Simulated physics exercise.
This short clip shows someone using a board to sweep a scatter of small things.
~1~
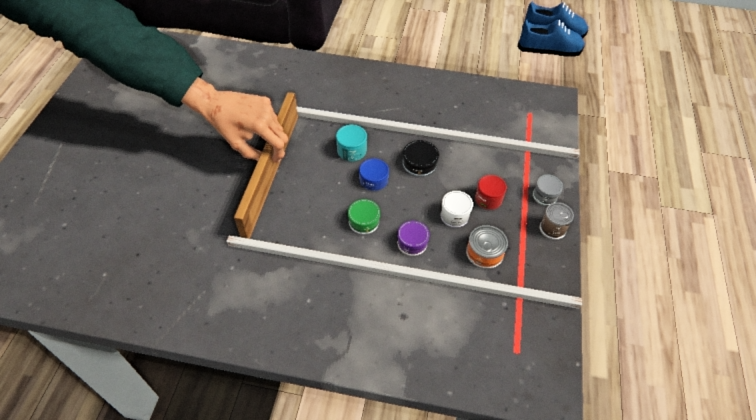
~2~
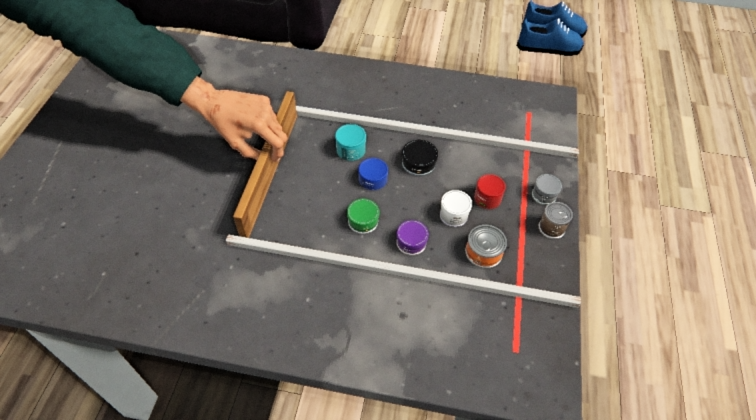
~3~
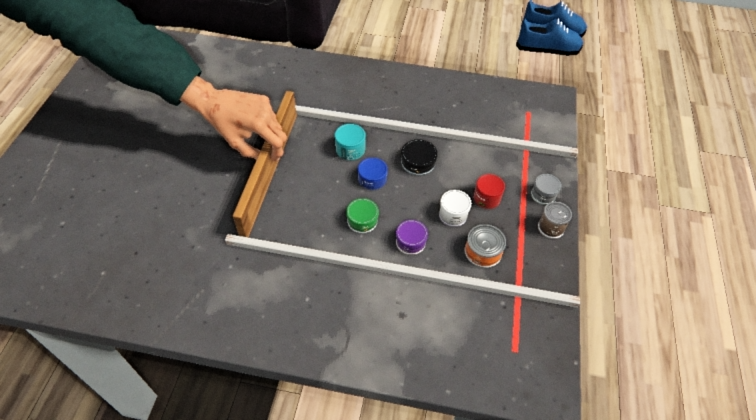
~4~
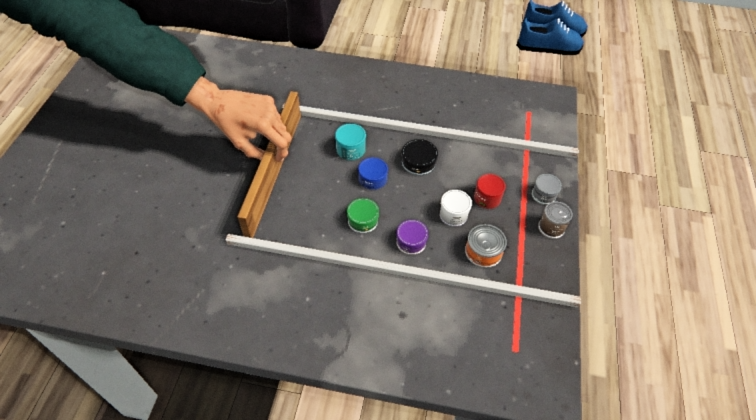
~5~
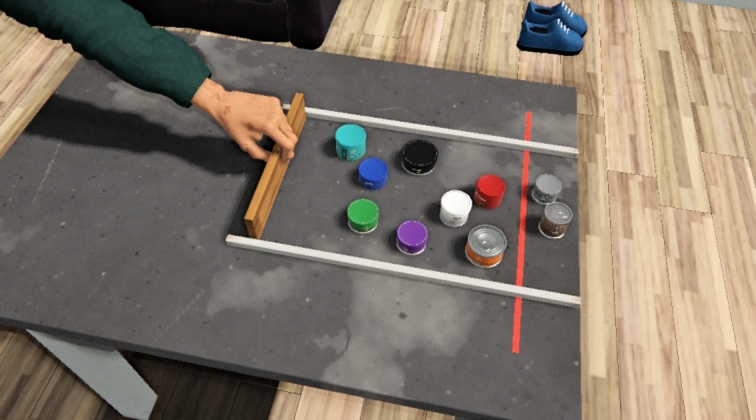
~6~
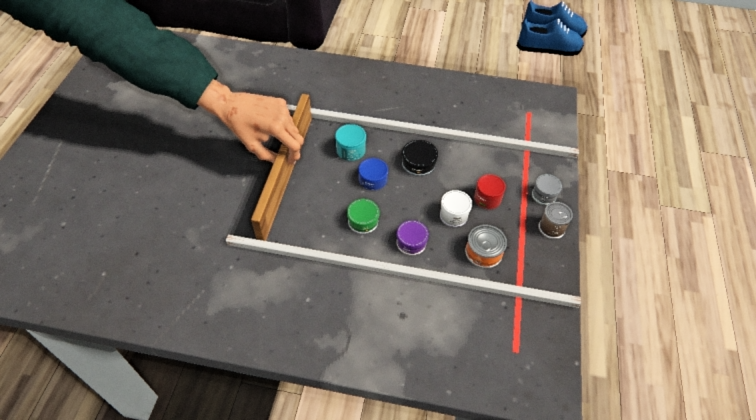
On a dark grey tabletop between two pale strips, a hand in a green sleeve slides a wooden board slightly to the right toward scattered small colourful pots and tins, which stay still, two of them beyond a red line.
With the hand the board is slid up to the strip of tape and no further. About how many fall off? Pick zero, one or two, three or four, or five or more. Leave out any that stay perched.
One or two fall off.
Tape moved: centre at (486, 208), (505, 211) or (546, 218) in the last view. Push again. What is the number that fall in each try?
Going through them in order, you'd see 0, 0 and 5.
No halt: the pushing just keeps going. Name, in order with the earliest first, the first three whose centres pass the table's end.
Order, earliest first: Grey tin, black tin, orange tin.
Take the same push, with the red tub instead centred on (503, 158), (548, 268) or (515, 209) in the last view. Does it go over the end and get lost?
In order, the red tub sits tight; leaves the top; sits tight.
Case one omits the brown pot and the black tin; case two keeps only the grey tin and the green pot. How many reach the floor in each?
First 0, then 0.
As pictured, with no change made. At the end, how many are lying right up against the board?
Count: 5.
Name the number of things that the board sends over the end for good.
That makes a total of 1.
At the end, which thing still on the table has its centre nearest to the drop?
That's the black tin.
A little later, none off yet; brown pot at rest near (555, 221); grey tin at rest near (546, 190); orange tin at rest near (486, 246).
Next, none off yet; brown pot at rest near (555, 221); grey tin shifted a little near (558, 194); orange tin shifted about its own width near (523, 256).
When it is over, the number that fall off is one or two; down, grey tin.
